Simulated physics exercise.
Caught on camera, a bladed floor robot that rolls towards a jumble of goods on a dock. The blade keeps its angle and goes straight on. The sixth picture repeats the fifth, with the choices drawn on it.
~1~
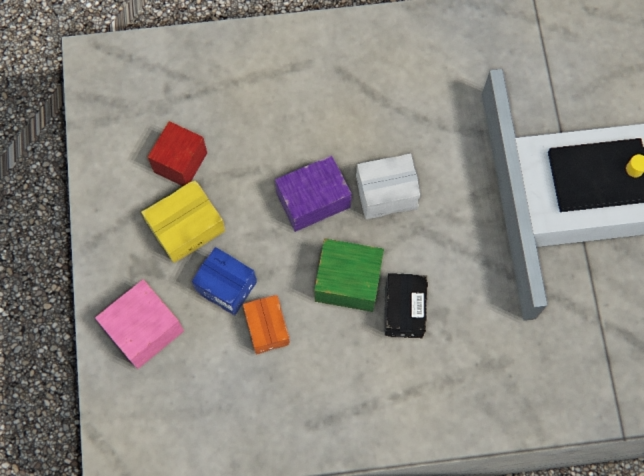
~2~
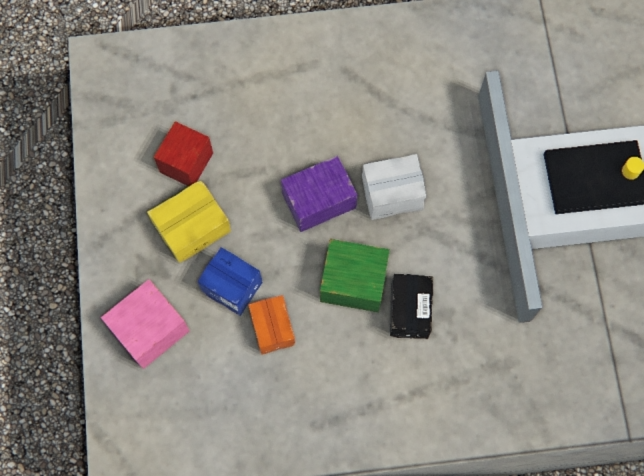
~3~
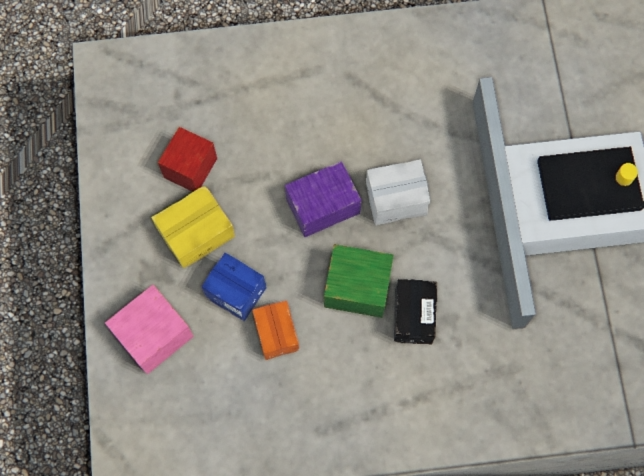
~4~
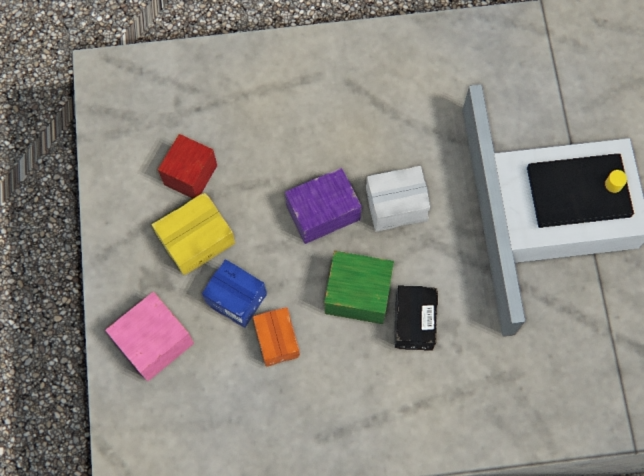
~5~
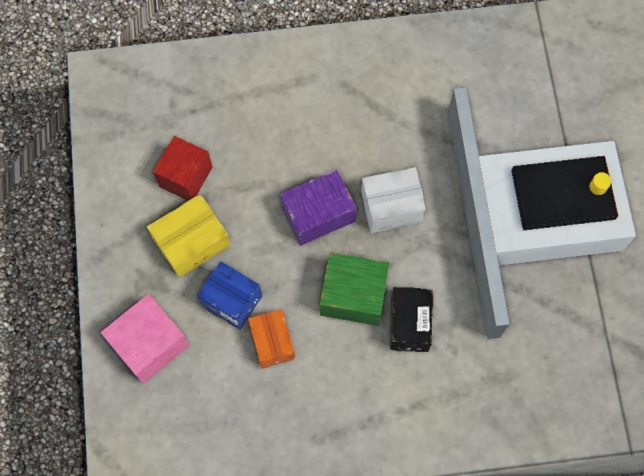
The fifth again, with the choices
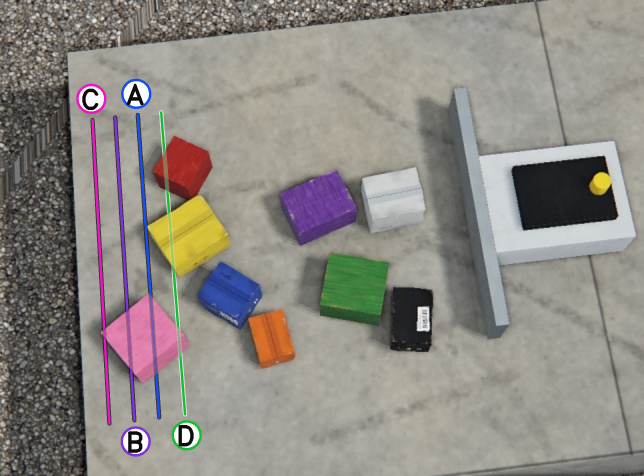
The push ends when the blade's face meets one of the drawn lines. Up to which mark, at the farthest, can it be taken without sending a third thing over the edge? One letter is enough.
Stop at D.
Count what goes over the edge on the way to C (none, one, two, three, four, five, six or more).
Six or more.
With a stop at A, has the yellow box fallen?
Yes.
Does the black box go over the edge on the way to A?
No.
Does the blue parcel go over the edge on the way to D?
No.
On the marked copy, A at (148, 259); B at (124, 262); C at (101, 264); D at (173, 256).
With D. Early on, robot (446, 206); black box (355, 328); green crate (309, 283).
Further on, robot (335, 219); yellow box (102, 253); purple crate (163, 216).
At the end, robot (249, 228); yellow box over the edge; pink crate over the edge; two fallen.
As for the rest, A drops four; B drops five; C drops eight.
